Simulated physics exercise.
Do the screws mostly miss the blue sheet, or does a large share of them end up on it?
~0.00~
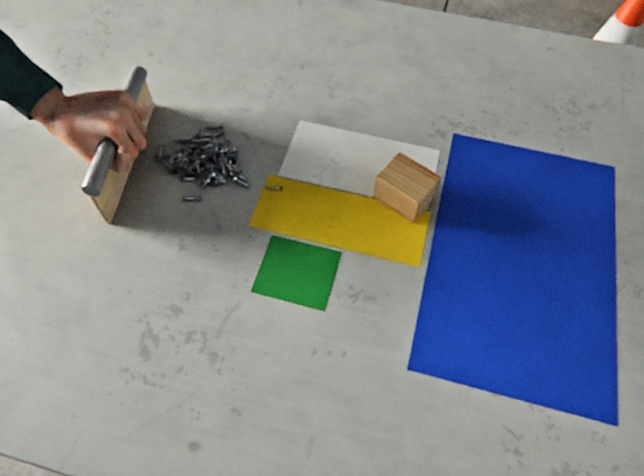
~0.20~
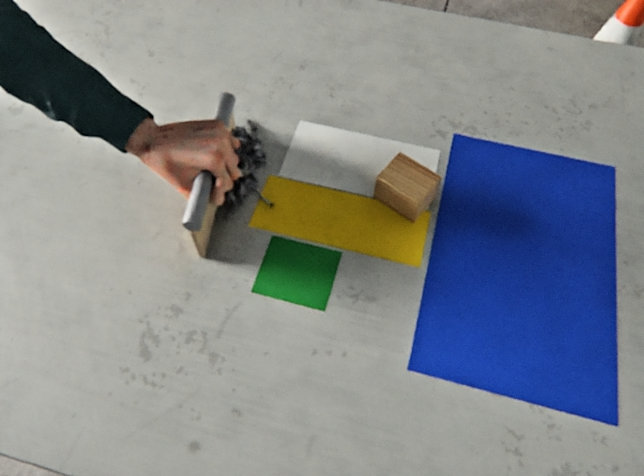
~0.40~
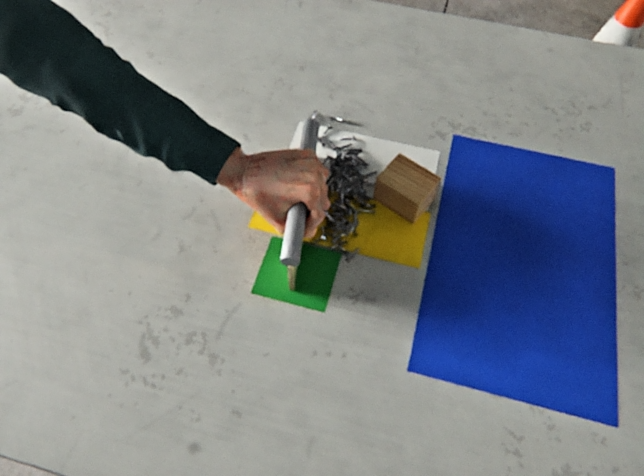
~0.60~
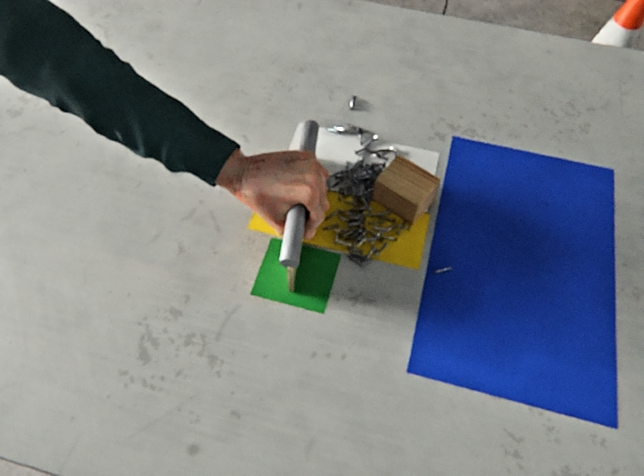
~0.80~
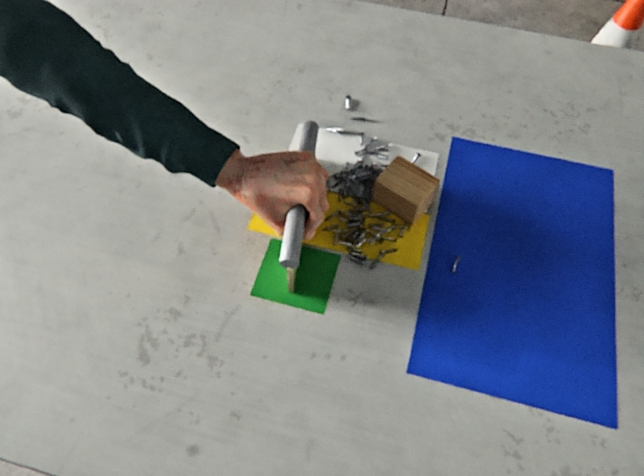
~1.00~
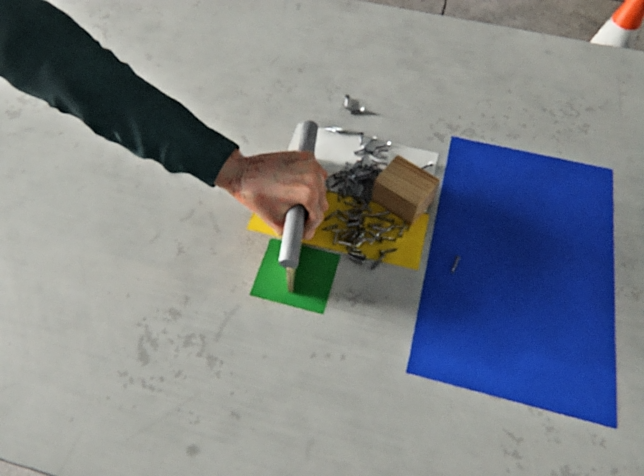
They mostly miss the blue sheet, with only a stray screw seen on it. Large shares come to rest on the yellow and white sheets instead.
